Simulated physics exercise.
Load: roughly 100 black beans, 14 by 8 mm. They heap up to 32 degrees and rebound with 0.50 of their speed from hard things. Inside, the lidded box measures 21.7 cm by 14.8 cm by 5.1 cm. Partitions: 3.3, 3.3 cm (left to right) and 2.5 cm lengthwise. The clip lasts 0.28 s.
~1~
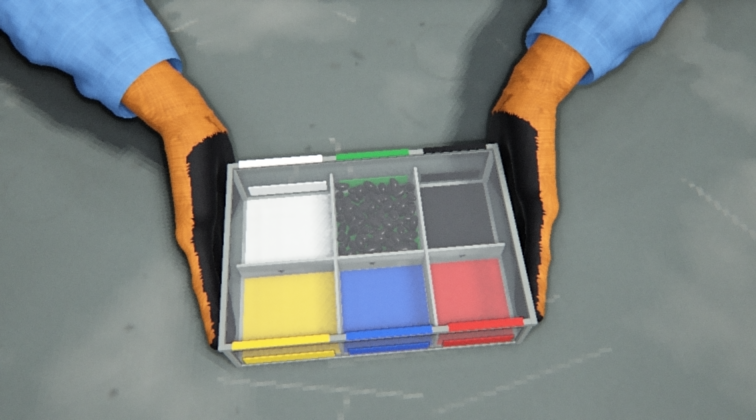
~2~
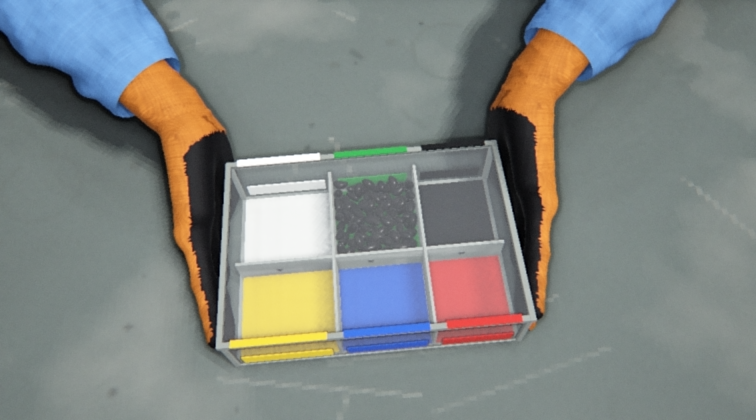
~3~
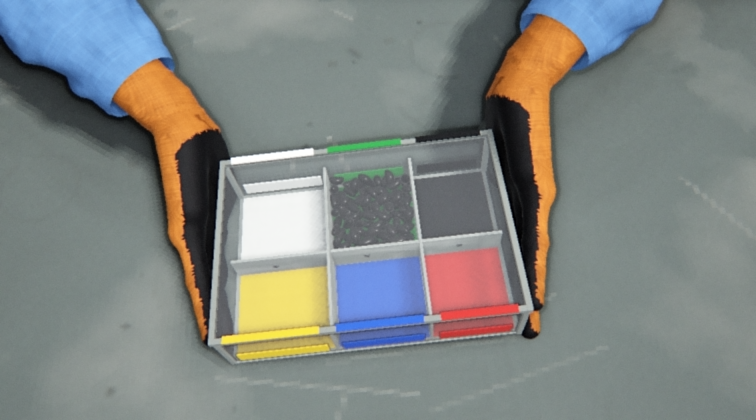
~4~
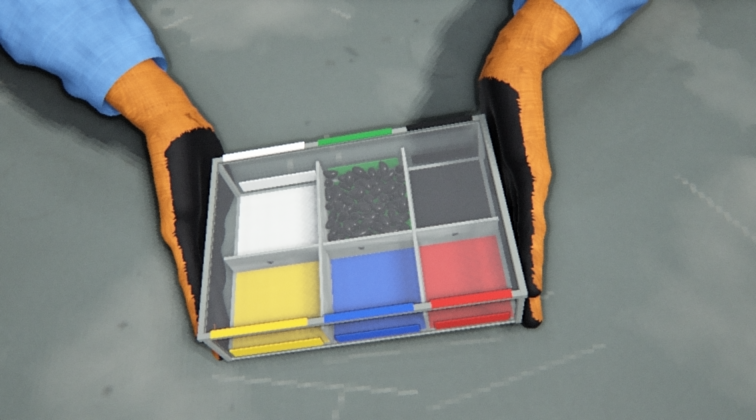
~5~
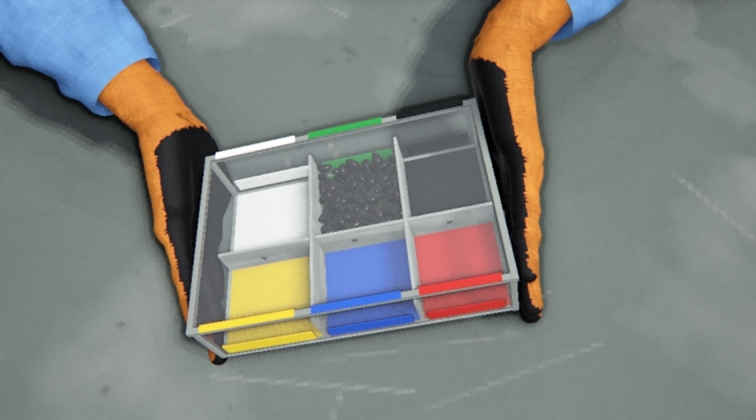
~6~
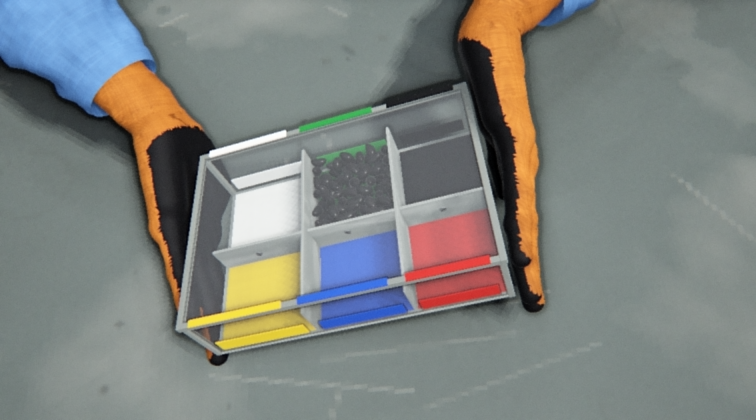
A clear, grey-edged box held between two orange-and-black gloved hands, with blue sleeves above, is seen from overhead against a scuffed grey-green surface. Its six compartments are white, green and black along the back and yellow, blue and red along the front, with black beans covering most of the green one. The hands gradually tilt and turn the box slightly counterclockwise, while the beans stay in their compartment and the view stays still.
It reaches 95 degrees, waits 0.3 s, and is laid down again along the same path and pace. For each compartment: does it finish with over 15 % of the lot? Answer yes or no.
Red compartment: No; blue compartment: No; green compartment: Yes; yellow compartment: No; white compartment: Yes; black compartment: No.
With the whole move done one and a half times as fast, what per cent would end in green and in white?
In that case green 65; white 35.
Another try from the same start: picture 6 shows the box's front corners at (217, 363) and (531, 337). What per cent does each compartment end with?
Red 30; blue 55; green 15; yellow 0; white 0; black 0.
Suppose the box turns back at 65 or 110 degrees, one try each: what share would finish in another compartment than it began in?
Some 5 and 75 per cent.
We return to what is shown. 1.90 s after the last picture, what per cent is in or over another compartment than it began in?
Some 50 per cent.
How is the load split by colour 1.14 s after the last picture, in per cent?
Red 0, blue 0, green 55, yellow 0, white 45, black 0.
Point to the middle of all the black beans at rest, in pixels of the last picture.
Near (331, 209).
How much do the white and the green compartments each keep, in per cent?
White 50, green 50.
Then, 1.14 s after the last picture, tilt 95 degrees; green 55 %, white 45 %.
Then, 1.90 s after the last picture, tilt 48 degrees; green 50 %, white 50 %.
Then, 2.69 s after the last picture, tilt 0 degrees; green 50 %, white 50 %.
In the end, red 0 %, blue 0 %, green 50 %, yellow 0 %, white 50 %, black 0 %.
